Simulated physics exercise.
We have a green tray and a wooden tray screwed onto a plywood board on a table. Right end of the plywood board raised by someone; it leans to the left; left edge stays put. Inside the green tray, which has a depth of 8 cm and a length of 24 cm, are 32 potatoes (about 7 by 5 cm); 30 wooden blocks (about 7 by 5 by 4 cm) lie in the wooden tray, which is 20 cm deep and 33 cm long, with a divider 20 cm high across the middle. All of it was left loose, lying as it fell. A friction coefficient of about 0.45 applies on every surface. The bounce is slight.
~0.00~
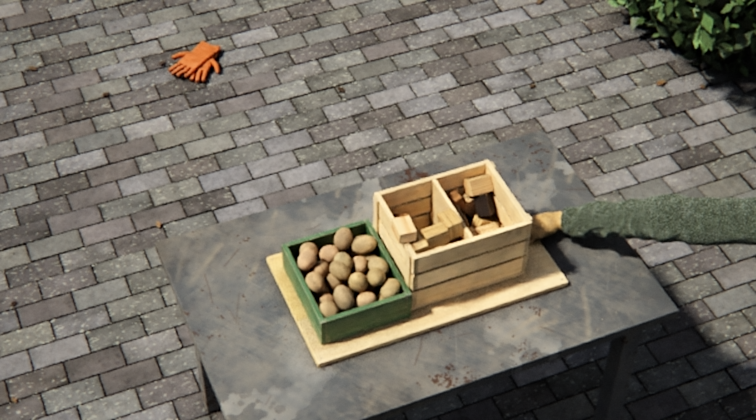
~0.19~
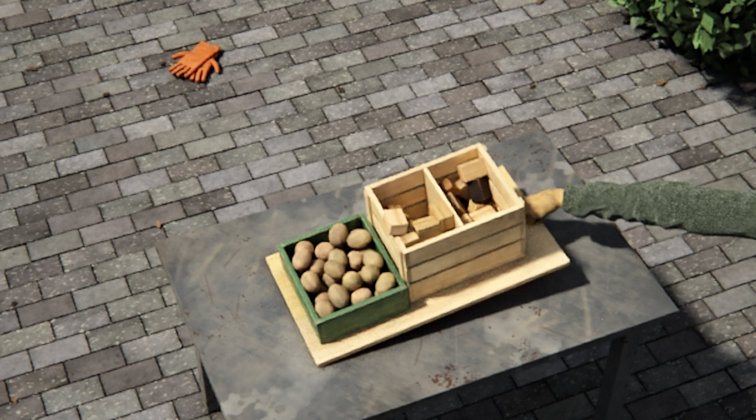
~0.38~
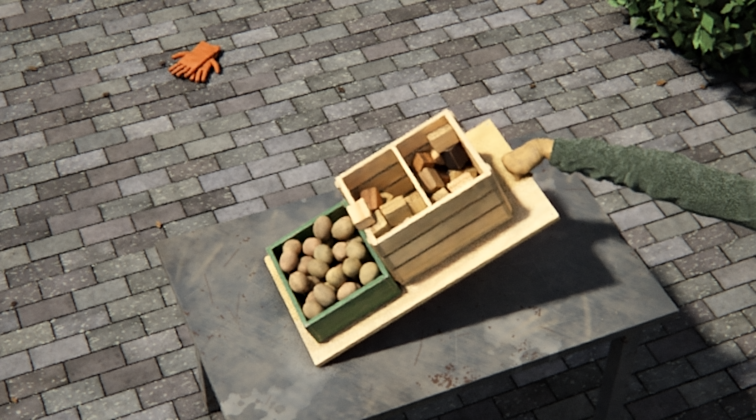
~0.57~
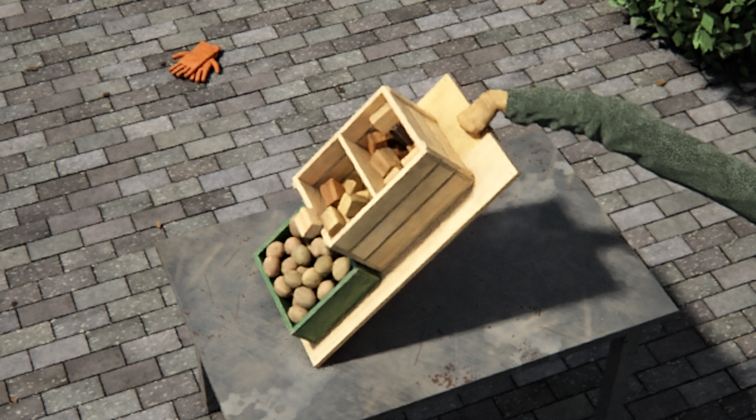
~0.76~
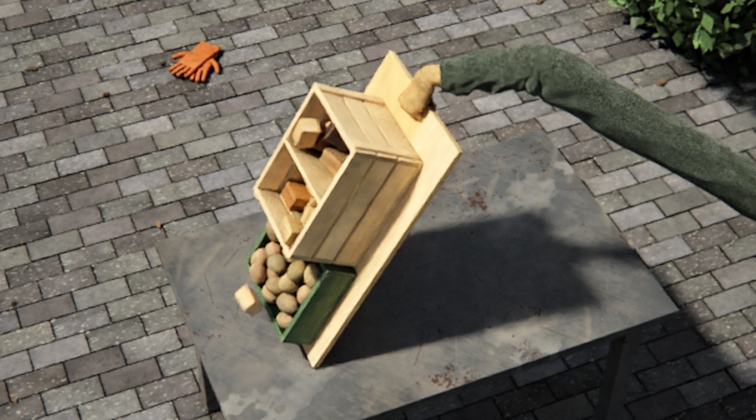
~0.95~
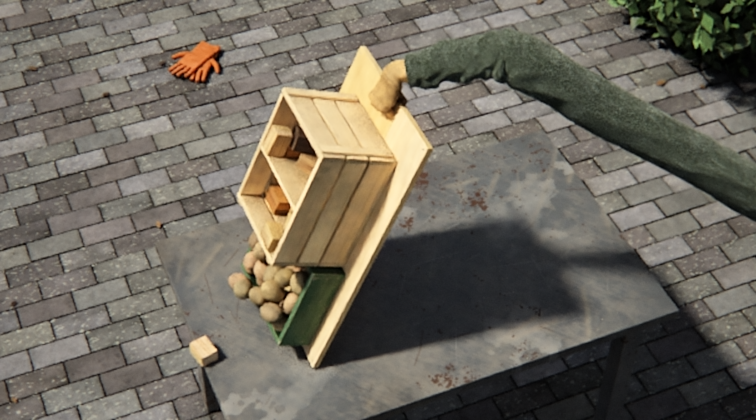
On a metal table outdoors, a gloved hand steadily lifted the right end of a board holding potatoes and wooden blocks until it stood steeply, and a block dropped out, followed by several potatoes.
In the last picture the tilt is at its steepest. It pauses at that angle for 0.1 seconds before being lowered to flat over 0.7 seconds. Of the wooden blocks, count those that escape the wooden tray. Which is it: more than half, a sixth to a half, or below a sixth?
It is below a sixth of them.
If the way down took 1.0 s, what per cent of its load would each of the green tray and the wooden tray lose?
Green tray 30, wooden tray 0 per cent.
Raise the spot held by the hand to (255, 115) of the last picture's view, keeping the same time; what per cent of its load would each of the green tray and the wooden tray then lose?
Green tray 80 %, wooden tray 50 %.
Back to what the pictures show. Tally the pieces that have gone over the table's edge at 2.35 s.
Estimated number of pieces: About 5.
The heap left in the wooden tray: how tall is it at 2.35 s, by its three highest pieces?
It reaches close to 16 cm.
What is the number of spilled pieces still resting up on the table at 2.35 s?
Count: Around 8.
After 1.17 s, tilt 61°; green tray 23 in, 9 out and wooden tray 29 in, 1 out.
After 1.45 s, tilt 26°; green tray 20 in, 12 out and wooden tray 29 in, 1 out.
After 1.85 s, tilt 0°; green tray 20 in, 12 out and wooden tray 29 in, 1 out.
When it is over (at 2.35 s), green tray 20 in, 12 out and wooden tray 29 in, 1 out. Asked share, 1 of 30, 3 per cent.
